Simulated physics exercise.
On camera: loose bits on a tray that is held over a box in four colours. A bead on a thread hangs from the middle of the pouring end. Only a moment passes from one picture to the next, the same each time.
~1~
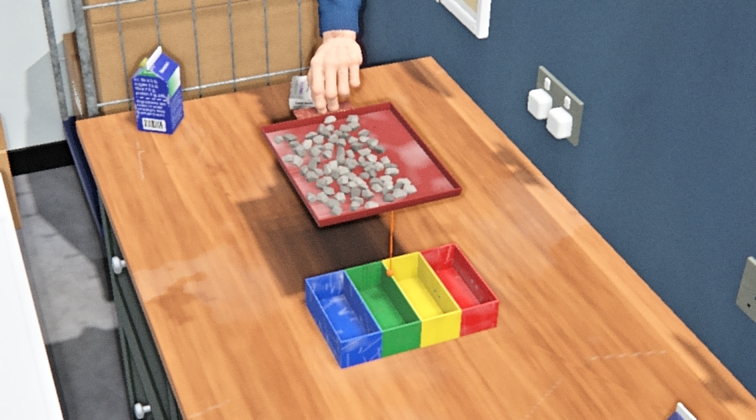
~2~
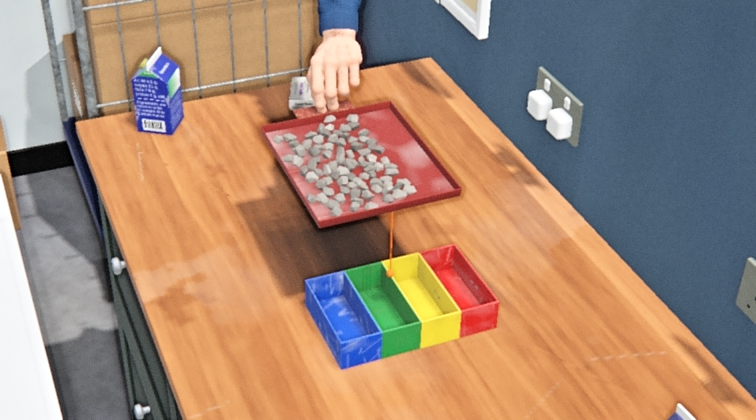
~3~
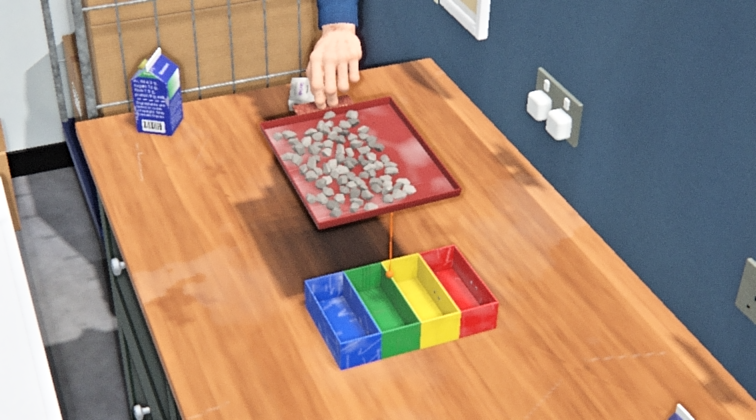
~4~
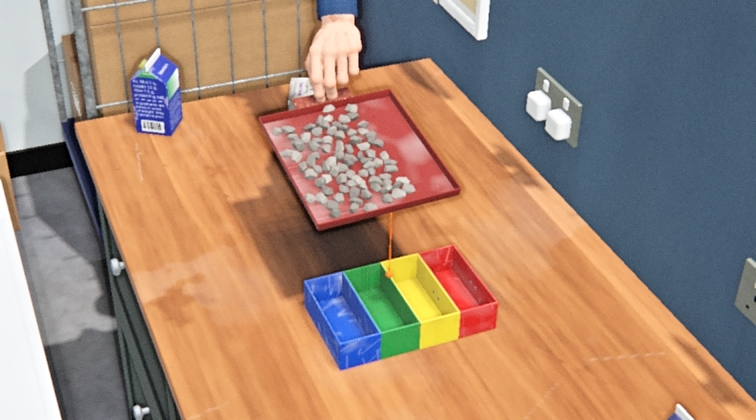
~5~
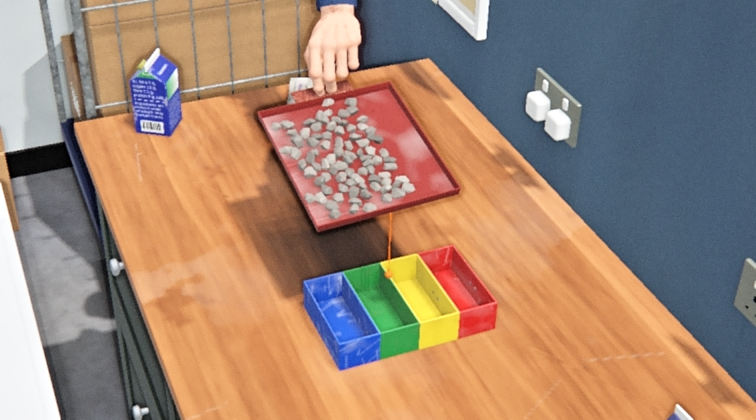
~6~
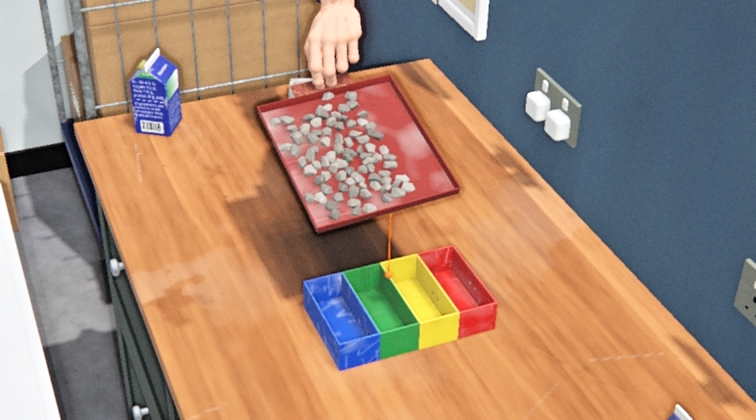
A red tray scattered with grey gravel, a hand in a blue sleeve at its far edge, starts out steady and then tilts slightly, its near left corner dipping a little while the stones barely shift. Below it on a wooden worktop sits a box with blue, green, yellow and red cells, an orange thread hanging above. The fixed, raised view also shows a blue carton at left and white plugs on a dark blue wall.
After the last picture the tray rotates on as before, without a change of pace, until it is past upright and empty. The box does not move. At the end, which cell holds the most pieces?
Fullest: The blue cell.
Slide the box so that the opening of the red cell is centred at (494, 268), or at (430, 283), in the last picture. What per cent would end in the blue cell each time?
The first gives 20 %, the second 30 %.
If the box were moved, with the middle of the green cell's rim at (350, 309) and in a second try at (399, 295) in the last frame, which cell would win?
First the green one, then the blue cell.
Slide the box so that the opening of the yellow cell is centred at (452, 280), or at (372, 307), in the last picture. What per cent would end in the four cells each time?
First some 40, then 100 per cent.
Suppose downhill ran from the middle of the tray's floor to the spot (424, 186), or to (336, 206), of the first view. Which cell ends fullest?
One: That red cell. Two: Blue.
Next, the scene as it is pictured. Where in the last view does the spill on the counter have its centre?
Roughly at (298, 366).
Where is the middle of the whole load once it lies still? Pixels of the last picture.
At about (352, 337).
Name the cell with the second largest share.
Second comes the green cell.
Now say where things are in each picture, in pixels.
Corners of the pouring end (320, 219) and (460, 187), level; middle of the load (350, 167), bits of gravel; bead on its thread (390, 273); blue cell (361, 347); green cell (402, 337); yellow cell (441, 326); red cell (479, 316), in the first frame.
Corners of the pouring end (320, 220) and (460, 188), level; middle of the load (350, 167), in the second frame.
Corners of the pouring end (319, 222) and (460, 188), tipped barely, lowest at the left corner; middle of the load (349, 166), in the third frame.
Corners of the pouring end (319, 223) and (459, 188), tipped a little, lowest at the left corner; middle of the load (349, 163), in the fourth frame.
Corners of the pouring end (318, 225) and (459, 187), tipped a little, lowest at the left corner; middle of the load (348, 161), in the fifth frame.
Corners of the pouring end (318, 226) and (459, 187), tipped a little, lowest at the left corner; middle of the load (348, 159); blue cell (359, 350); green cell (400, 339); yellow cell (439, 328); red cell (477, 318), in the sixth frame.
Just after the last frame, tray tipped steeply; every one on the tray.
A moment on, tray tipped right over; about a tenth on the tray; roughly a third in the blue cell; roughly a quarter in the green cell; just a few in the yellow cell; roughly a quarter falling or outside the box.
Further on, tray tipped past a quarter turn; roughly half in the blue cell; roughly a quarter in the green cell; about a tenth in the yellow cell; roughly a quarter falling or outside the box.
When it is over, tray tipped past a quarter turn; roughly half in the blue cell; roughly a quarter in the green cell; about a tenth in the yellow cell; not one in the red cell; roughly a quarter outside the box.
